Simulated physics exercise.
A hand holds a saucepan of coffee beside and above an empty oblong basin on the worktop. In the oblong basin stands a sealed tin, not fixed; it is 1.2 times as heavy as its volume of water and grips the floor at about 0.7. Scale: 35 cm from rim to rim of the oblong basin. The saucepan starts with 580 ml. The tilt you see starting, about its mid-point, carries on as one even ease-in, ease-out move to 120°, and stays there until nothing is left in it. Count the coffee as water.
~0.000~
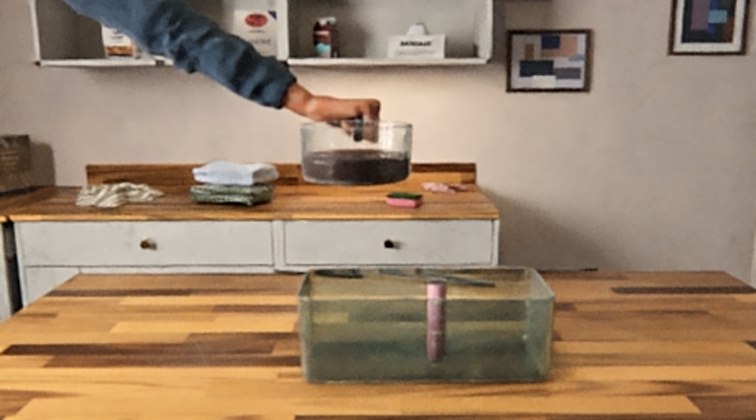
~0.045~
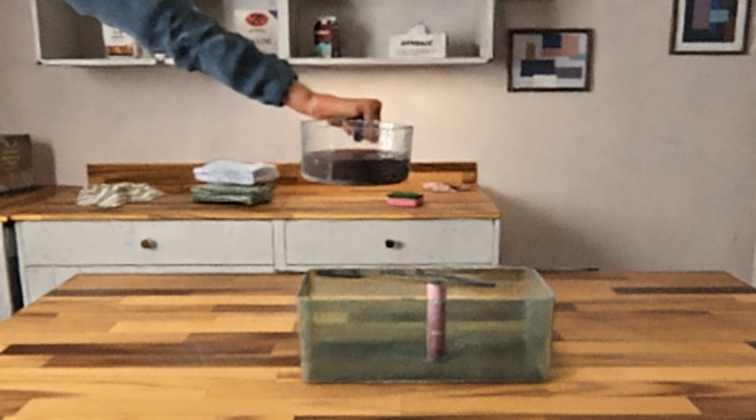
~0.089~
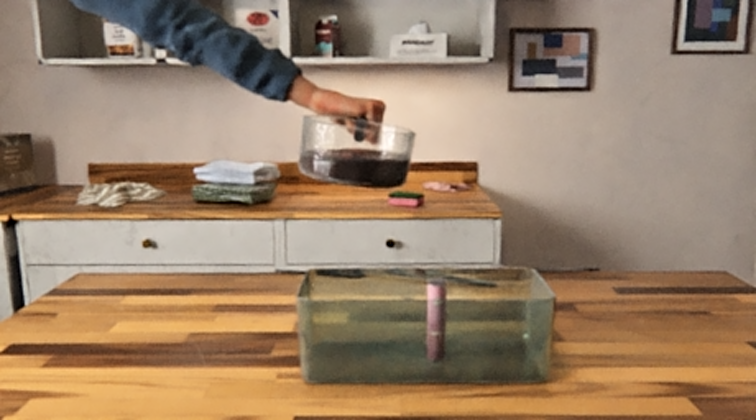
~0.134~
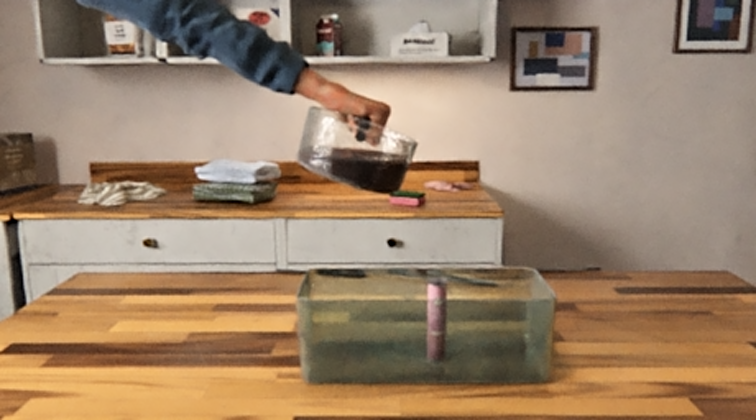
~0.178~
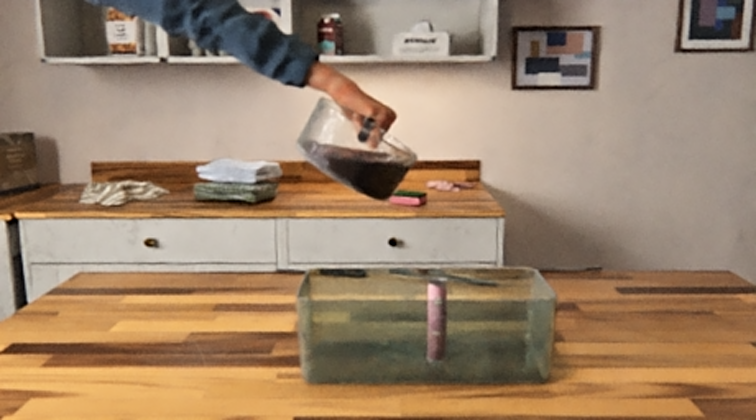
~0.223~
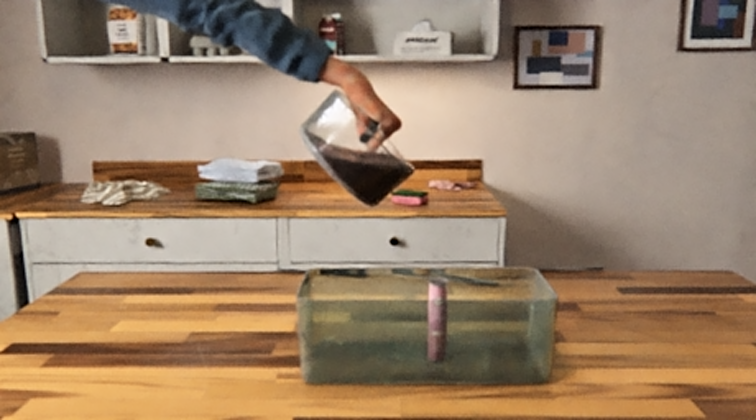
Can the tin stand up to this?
The tin topples.
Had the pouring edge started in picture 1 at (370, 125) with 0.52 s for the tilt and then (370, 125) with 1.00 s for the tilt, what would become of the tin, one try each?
First it keeps standing; then it keeps standing.
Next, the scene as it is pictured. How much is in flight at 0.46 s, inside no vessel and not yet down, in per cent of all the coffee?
Some 64 per cent.
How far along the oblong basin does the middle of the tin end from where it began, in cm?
About 9.0 cm.
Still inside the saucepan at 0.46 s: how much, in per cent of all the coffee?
Near 12 in a hundred.
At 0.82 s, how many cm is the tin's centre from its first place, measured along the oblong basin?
Some 4 cm.
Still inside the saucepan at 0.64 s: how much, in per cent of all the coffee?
Near 1 in a hundred.
By 0.46 s the tilt is 116° and 11 per cent is still to pour; the tin stands where it began.
By 0.64 s the tilt is 120° and 1 per cent is still to pour; the tin stands 1 cm from where it began.
By 0.82 s the tilt is 120° and 0 per cent is still to pour; the tin leans 27°.
By 1.02 s the tilt is 120° and 0 per cent is still to pour; the tin lies on its side.
At rest the tin lies on its side.
